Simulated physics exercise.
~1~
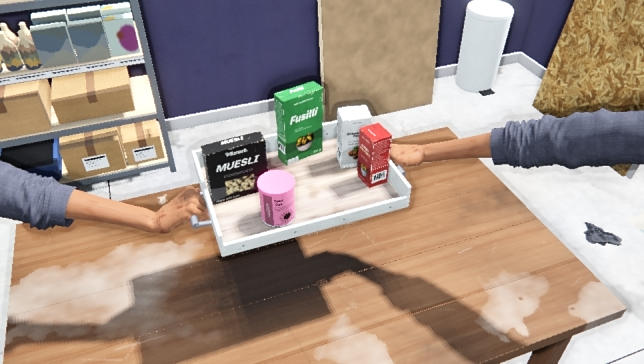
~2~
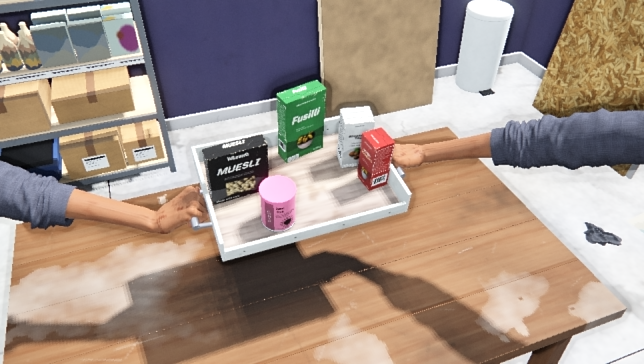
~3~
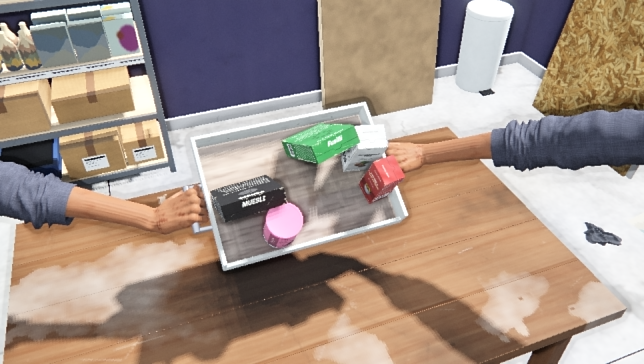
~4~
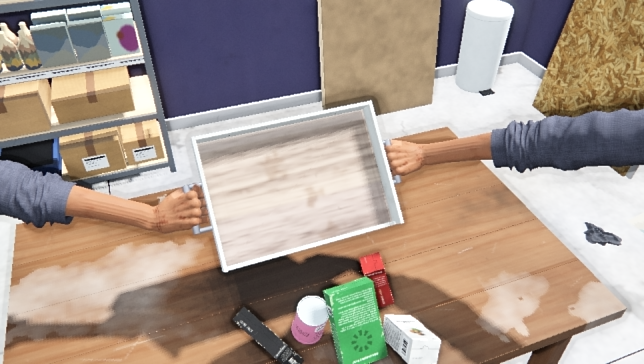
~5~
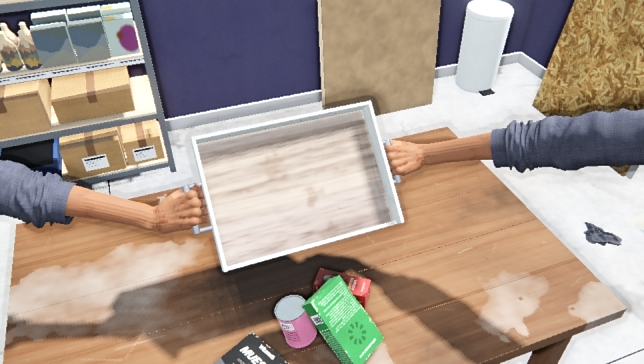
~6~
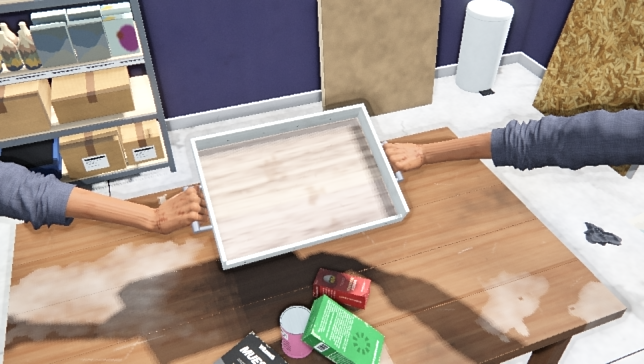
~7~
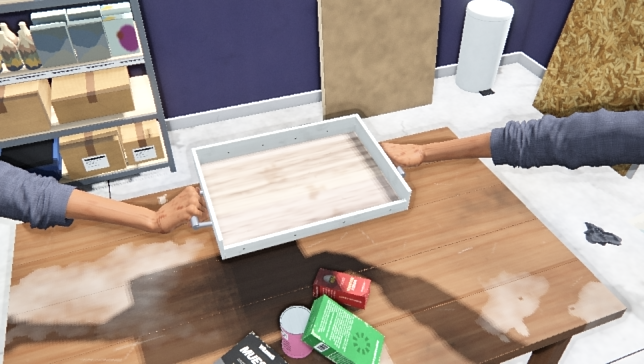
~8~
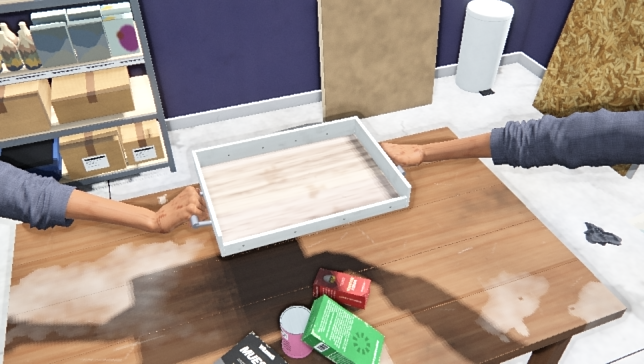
Two hands tipping a white-sided tray towards the near side, spilling all its groceries onto the wooden table, then levelling it empty.
